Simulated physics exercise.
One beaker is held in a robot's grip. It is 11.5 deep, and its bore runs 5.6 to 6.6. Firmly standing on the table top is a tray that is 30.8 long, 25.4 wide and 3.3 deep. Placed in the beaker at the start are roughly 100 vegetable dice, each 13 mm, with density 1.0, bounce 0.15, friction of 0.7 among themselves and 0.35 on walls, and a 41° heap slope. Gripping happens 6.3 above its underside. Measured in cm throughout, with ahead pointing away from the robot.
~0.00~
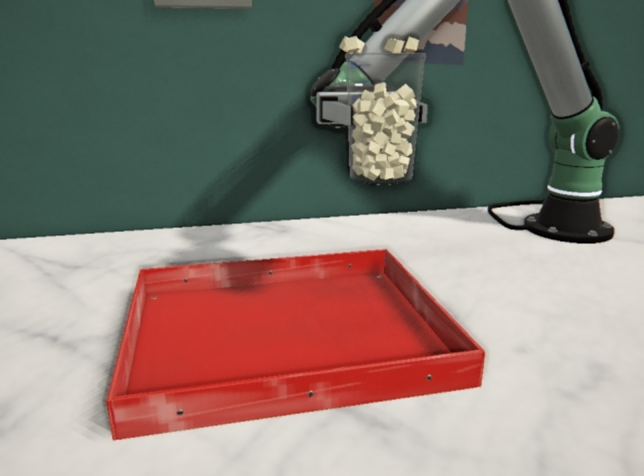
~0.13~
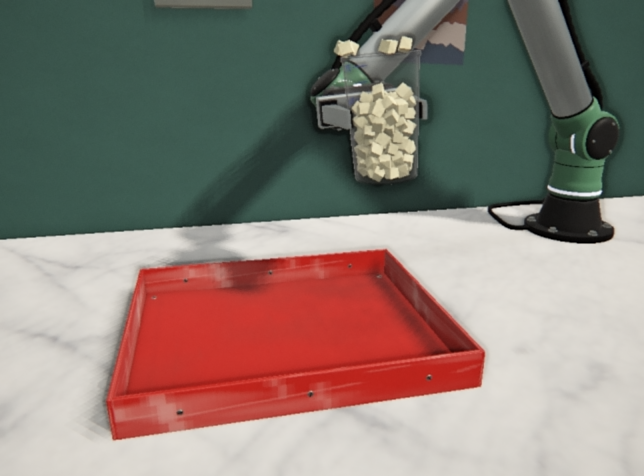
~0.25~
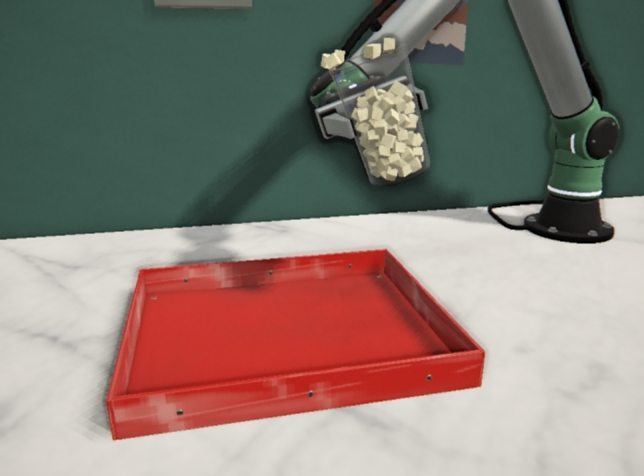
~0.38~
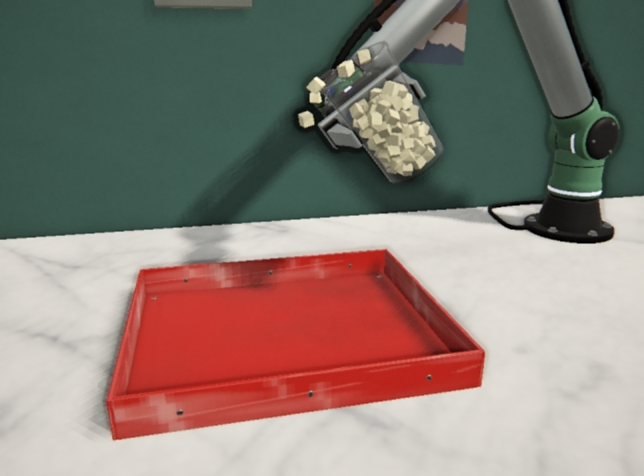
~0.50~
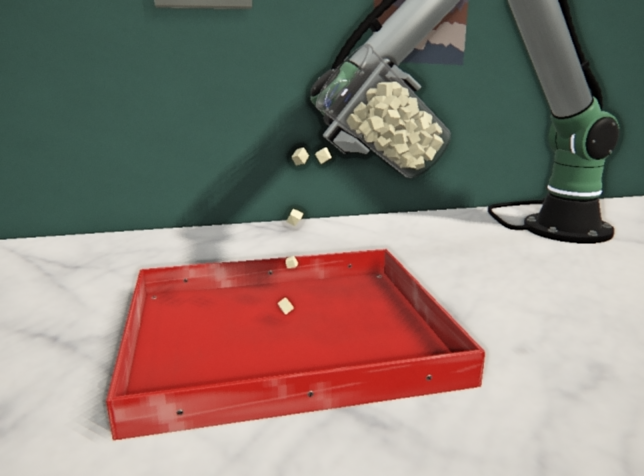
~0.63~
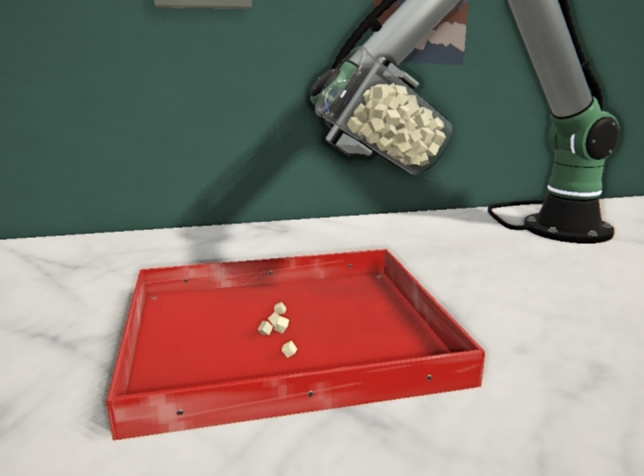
A robot arm tilted a clear beaker packed with pale vegetable cubes over to the left, and five cubes dropped into the red tray below while the rest stayed inside the beaker.
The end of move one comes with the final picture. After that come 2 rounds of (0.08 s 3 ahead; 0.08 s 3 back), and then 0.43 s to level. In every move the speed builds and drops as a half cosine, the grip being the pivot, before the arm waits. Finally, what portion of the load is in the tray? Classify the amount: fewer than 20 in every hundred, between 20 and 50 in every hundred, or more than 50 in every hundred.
Fewer than 20 in every hundred.
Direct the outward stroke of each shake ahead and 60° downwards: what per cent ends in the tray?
Roughly 5 per cent.
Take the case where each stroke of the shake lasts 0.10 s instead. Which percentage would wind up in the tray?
That change gives some 5 percent.
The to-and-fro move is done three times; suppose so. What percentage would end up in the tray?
About 10 per cent in that case.
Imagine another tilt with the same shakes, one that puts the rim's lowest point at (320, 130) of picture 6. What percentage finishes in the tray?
The share is around 20 %.
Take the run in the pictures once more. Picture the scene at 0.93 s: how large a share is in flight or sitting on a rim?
1 per cent.
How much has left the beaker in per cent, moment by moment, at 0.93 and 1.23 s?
5, then 5.
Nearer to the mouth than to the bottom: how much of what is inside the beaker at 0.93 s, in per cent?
Around 50 per cent of it.
After 0.93 s, tilted 55° forward, highest piece 26 above the table; 96 in the beaker, 5 in the tray, 1 in flight or on a rim.
After 1.23 s, tilted 15° forward, highest piece 27 above the table; 95 in the beaker, 7 in the tray.
After 1.58 s, level, highest piece 27 above the table; 95 in the beaker, 7 in the tray.
After 2.63 s, level, highest piece 27 above the table; 95 in the beaker, 7 in the tray.
At rest, 95 in the beaker, 7 in the tray. That is 7 % in the tray.
